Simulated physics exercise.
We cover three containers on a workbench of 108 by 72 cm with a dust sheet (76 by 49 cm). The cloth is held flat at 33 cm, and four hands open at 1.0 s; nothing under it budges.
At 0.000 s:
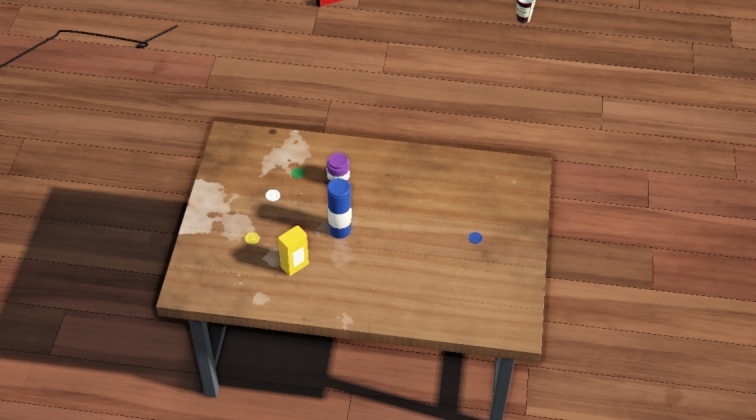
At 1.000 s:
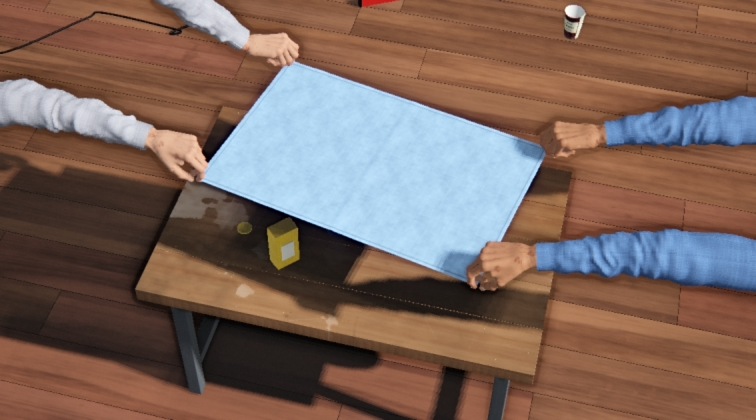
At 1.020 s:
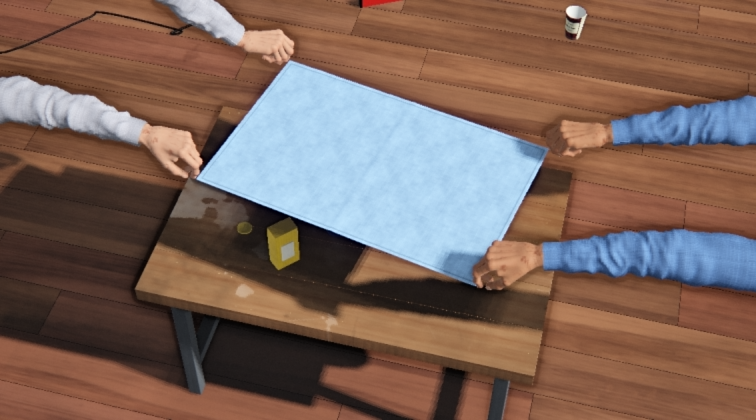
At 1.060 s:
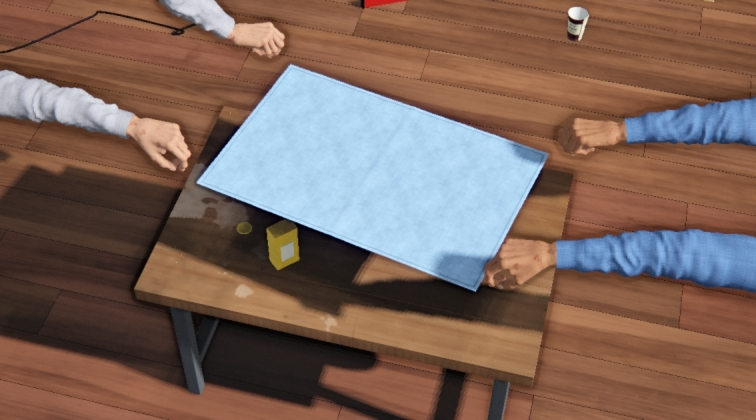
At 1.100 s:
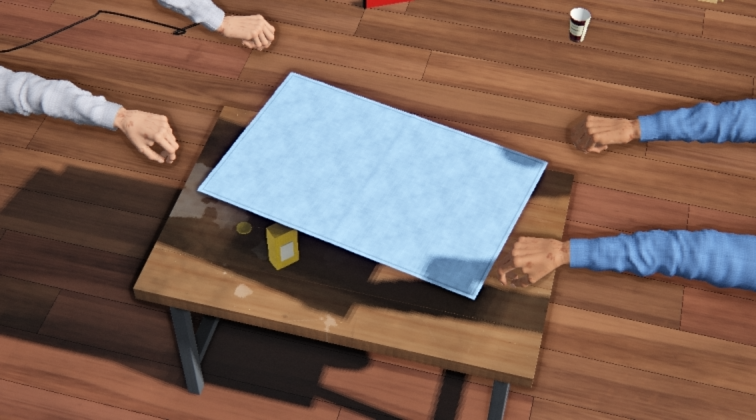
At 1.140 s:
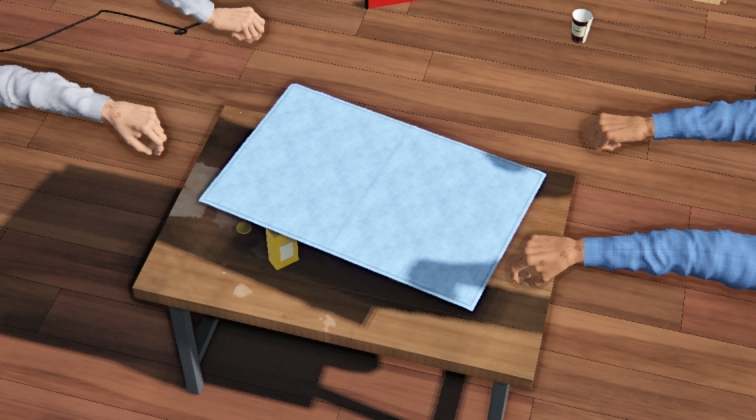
A pale blue dust sheet, gripped at its corners by four hands, comes in and is held flat above a wooden workbench with a purple bottle, blue canister and yellow carton on it. The hands open and draw back to either side, and the sheet sinks a little, still nearly flat.
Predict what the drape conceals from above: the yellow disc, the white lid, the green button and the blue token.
In order: The yellow disc is still seen from above, the white lid is still seen from above, the green button is still seen from above, the blue token is screened from above.
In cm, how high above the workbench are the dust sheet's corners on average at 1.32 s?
0 cm.
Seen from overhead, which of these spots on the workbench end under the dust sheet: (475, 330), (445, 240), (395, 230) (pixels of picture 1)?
Check, spot by spot: Clear / overlapped / overlapped.
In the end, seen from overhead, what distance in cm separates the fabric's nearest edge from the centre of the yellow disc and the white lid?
11 cm and 7 cm, roughly.
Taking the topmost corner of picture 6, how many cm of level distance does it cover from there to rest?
10 cm.
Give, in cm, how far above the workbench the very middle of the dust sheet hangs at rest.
The centre point rests around 14 cm up.
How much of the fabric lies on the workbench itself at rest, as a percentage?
About 30 %.
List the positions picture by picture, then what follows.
In the first frame, shows, yellow disc (252, 238); white lid (273, 195); green button (298, 173); blue token (476, 237); purple bottle (338, 160), 9 cm tall; blue canister (339, 187), 20 cm tall; yellow carton (293, 236), 14 cm tall.
In the second frame, shows, dust sheet corners (197, 179) (289, 60) (548, 148) (477, 286); highest point 33 cm, lowest 33 cm.
In the third frame, shows, dust sheet corners (197, 179) (290, 61); highest point 33 cm, lowest 33 cm.
In the fourth frame, shows, dust sheet corners (197, 183) (291, 65); highest point 31 cm, lowest 31 cm.
In the fifth frame, shows, dust sheet corners (198, 191) (291, 73); highest point 28 cm, lowest 28 cm.
In the sixth frame, shows, dust sheet corners (199, 201) (293, 84) (546, 175) (472, 311); highest point 25 cm, lowest 24 cm.
After 1.3 s, 20 % of it is down, spanning 68 by 55 cm, above blue token.
After 1.5 s, 30 % of it is down, spanning 63 by 56 cm, above blue token.
After 1.7 s, 30 % of it is down, spanning 63 by 56 cm, above blue token.
After 1.9 s, 30 % of it is down, spanning 63 by 56 cm, above blue token.
After 2.7 s, 30 % of it is down, spanning 63 by 56 cm, above blue token.
